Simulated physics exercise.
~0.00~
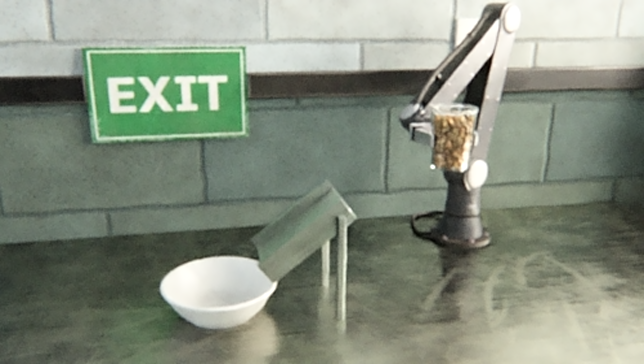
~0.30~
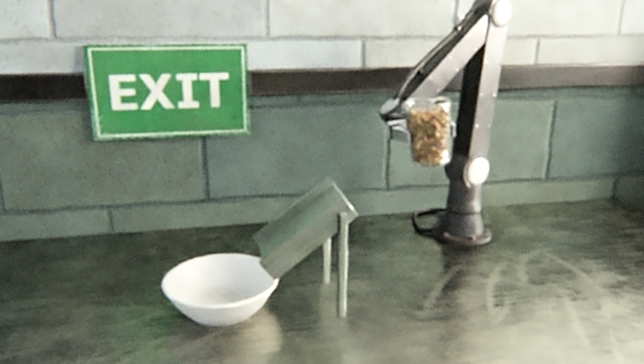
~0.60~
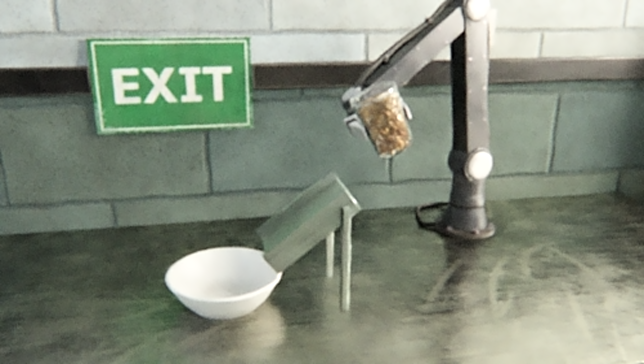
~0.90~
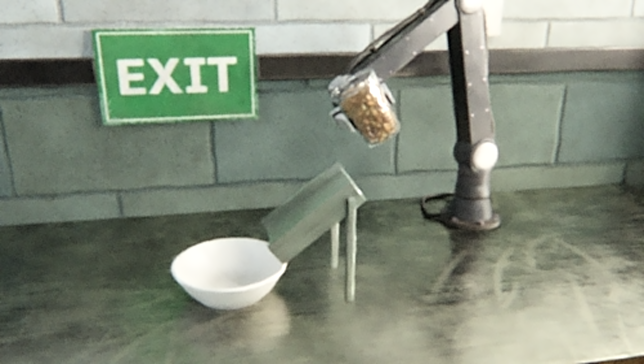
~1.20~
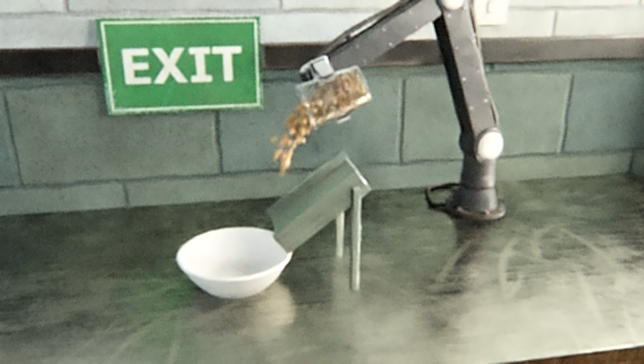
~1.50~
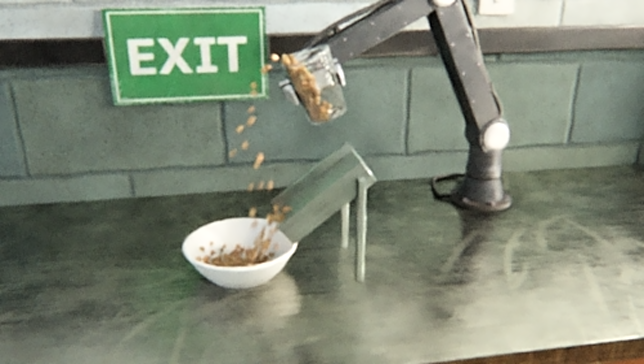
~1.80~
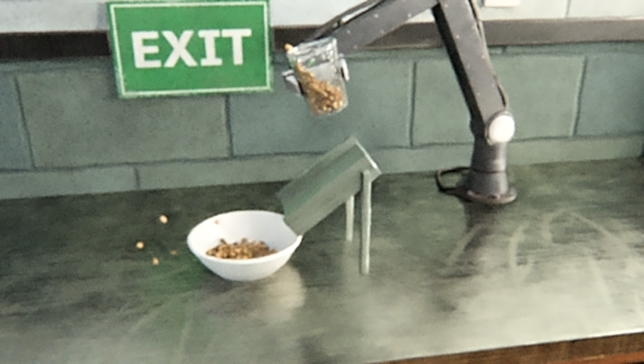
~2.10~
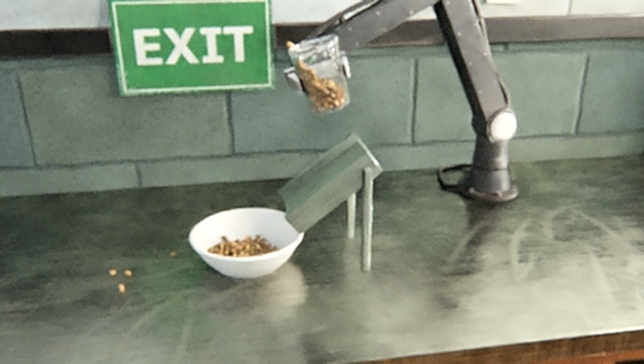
A dark robotic arm stands at the right of a dull, smoky grey table, seen from the front and slightly above, holding a clear beaker of brown dried beans. A green exit sign hangs on the grey brick wall at left, above a white bowl and a grey-green sloping chute on legs. The arm carries the beaker left, tips it over, and beans spill toward the chute and bowl. It then tilts back partly upright, stopping the flow. Finally it holds still with beans left inside, a heap in the bowl, and a few strays on the table.
